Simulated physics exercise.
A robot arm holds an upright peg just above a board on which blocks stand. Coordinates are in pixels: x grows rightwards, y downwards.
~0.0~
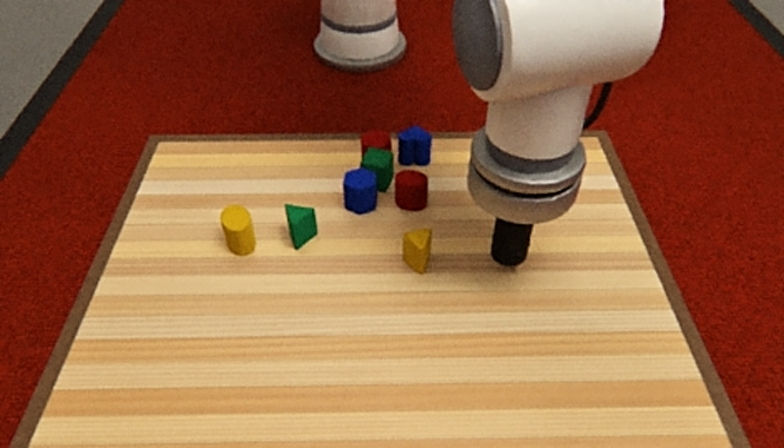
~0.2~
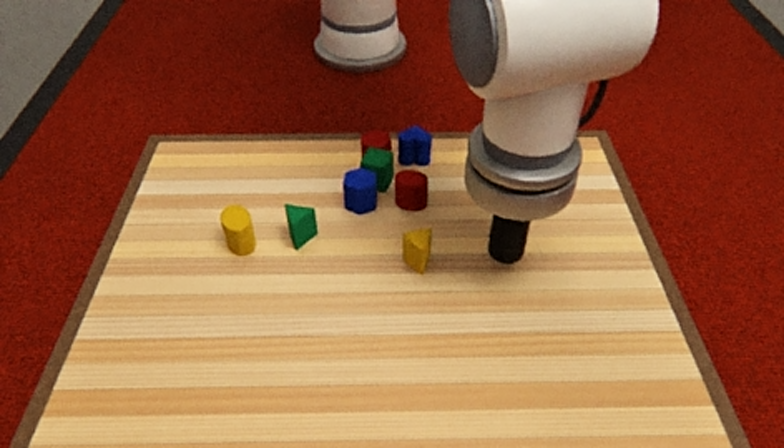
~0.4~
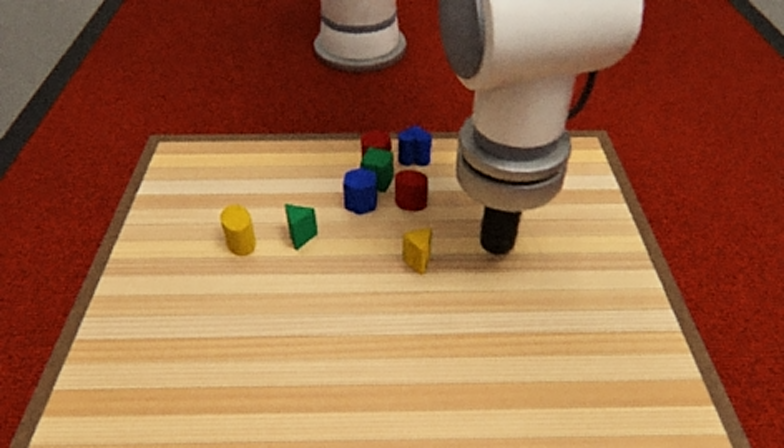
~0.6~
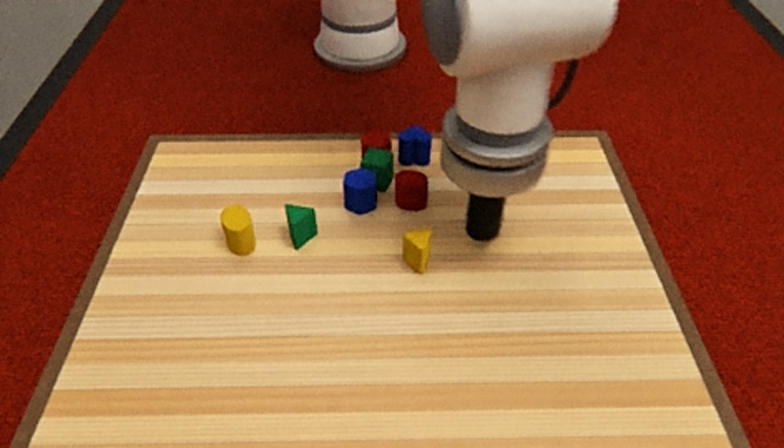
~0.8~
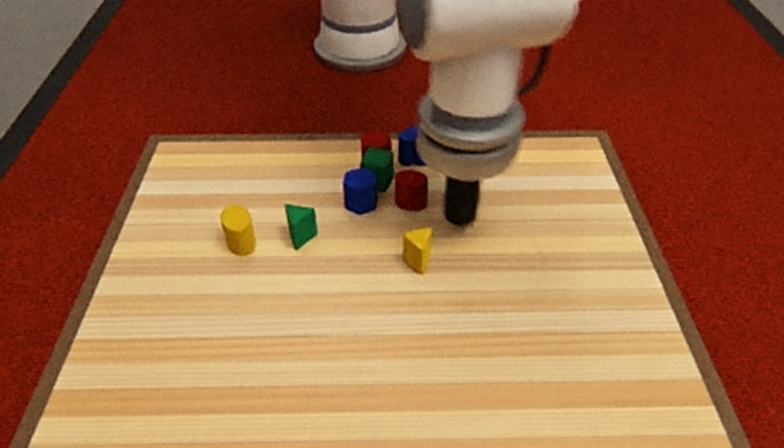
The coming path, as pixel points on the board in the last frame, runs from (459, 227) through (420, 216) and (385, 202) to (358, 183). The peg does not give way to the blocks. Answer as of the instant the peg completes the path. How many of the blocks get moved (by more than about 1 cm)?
It will shift three or more blocks.
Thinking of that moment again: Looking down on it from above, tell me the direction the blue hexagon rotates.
Anticlockwise.
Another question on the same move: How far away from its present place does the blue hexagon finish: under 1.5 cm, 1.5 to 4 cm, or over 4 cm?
Covers 1.5 to 4 cm.
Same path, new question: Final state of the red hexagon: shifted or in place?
The block moves away from its spot.
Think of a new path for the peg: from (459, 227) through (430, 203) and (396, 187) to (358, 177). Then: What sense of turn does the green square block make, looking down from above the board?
The block turns clockwise.
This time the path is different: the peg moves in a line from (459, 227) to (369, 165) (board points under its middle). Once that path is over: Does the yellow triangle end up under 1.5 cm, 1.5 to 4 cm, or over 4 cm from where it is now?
Short of 1.5 cm.
On the path given first. One third of the way, peg (419, 204); red elliptical block (402, 172).
Two thirds of the way, peg (384, 190); blue hexagon (352, 176), turned 10° anticlockwise; red hexagon (376, 136); green square block (358, 150); red elliptical block (382, 158), turned 30° anticlockwise.
At the end, peg (357, 172); blue hexagon (334, 173), turned 45° anticlockwise; red hexagon (377, 129); green square block (342, 140); red elliptical block (375, 145), turned 20° clockwise.
